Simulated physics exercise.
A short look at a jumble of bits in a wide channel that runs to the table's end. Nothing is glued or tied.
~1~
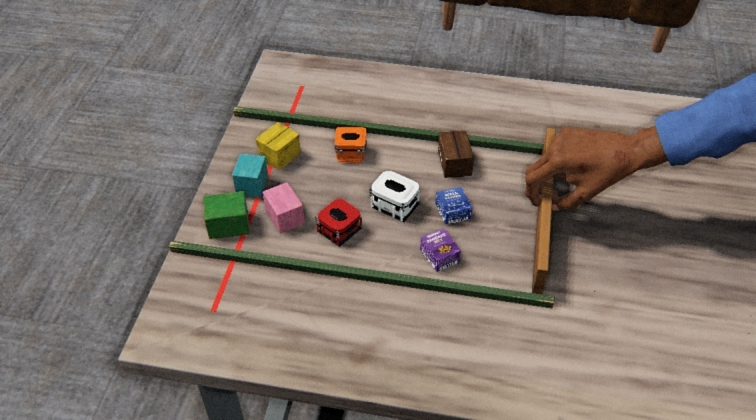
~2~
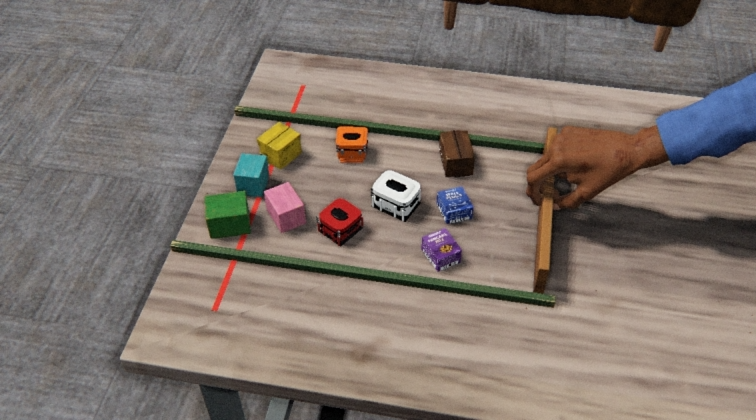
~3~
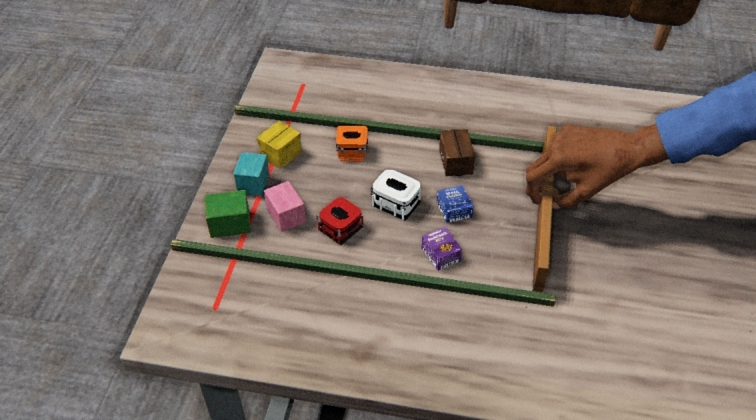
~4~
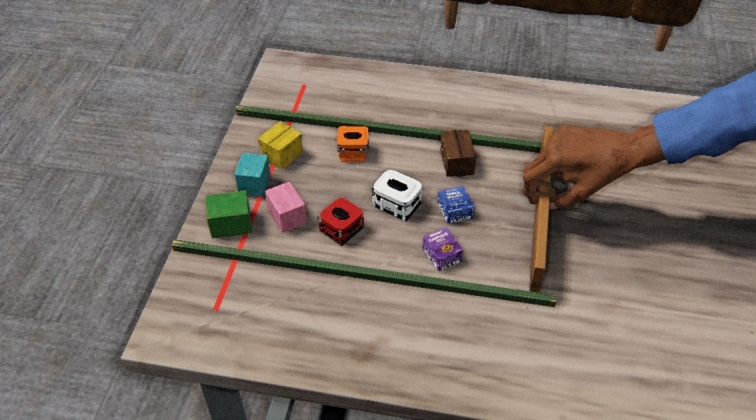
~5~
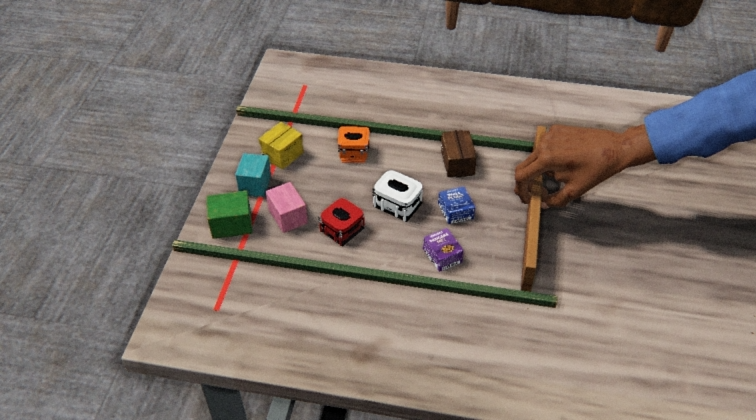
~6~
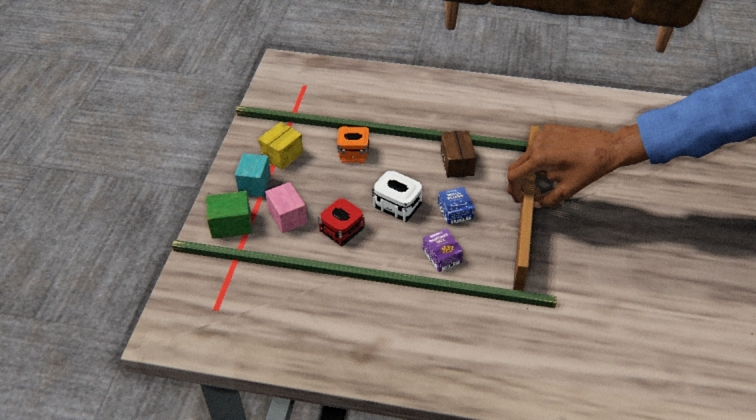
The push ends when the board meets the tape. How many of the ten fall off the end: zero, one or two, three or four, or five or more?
In the end the number that fall off is three or four.
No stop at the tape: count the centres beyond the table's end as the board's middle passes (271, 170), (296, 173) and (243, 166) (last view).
The counts: 4, 1 and 7.
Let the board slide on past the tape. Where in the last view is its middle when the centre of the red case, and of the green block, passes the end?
Near (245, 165) and (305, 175).
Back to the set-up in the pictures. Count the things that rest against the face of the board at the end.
The number is 3.
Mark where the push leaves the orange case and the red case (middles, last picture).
First (242, 129), then (210, 208).
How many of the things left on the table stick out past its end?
Overhanging: 1.
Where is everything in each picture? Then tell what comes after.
Green block (227, 215); turquoise block (251, 176); yellow box (279, 146); board (545, 207); tape (264, 184), in the first picture.
Turquoise block (252, 176); pink block (285, 207), in the second picture.
Yellow box (280, 145); purple box (442, 249), in the third picture.
Green block (229, 214); red case (341, 221), in the fourth picture.
Turquoise block (254, 175); white case (398, 195), in the fifth picture.
Green block (229, 215); turquoise block (253, 176); yellow box (281, 146); board (527, 204); tape (266, 183), in the sixth picture.
Early on, none off yet; green block at rest near (229, 215); turquoise block at rest near (253, 176); yellow box at rest near (281, 146).
A while later, none off yet; green block travelled about its own width near (192, 213); turquoise block travelled about its own width near (233, 171); yellow box travelled about its own width near (250, 145).
Finally, the number that fall off is three or four; lost, pink block, yellow box, turquoise block and green block.
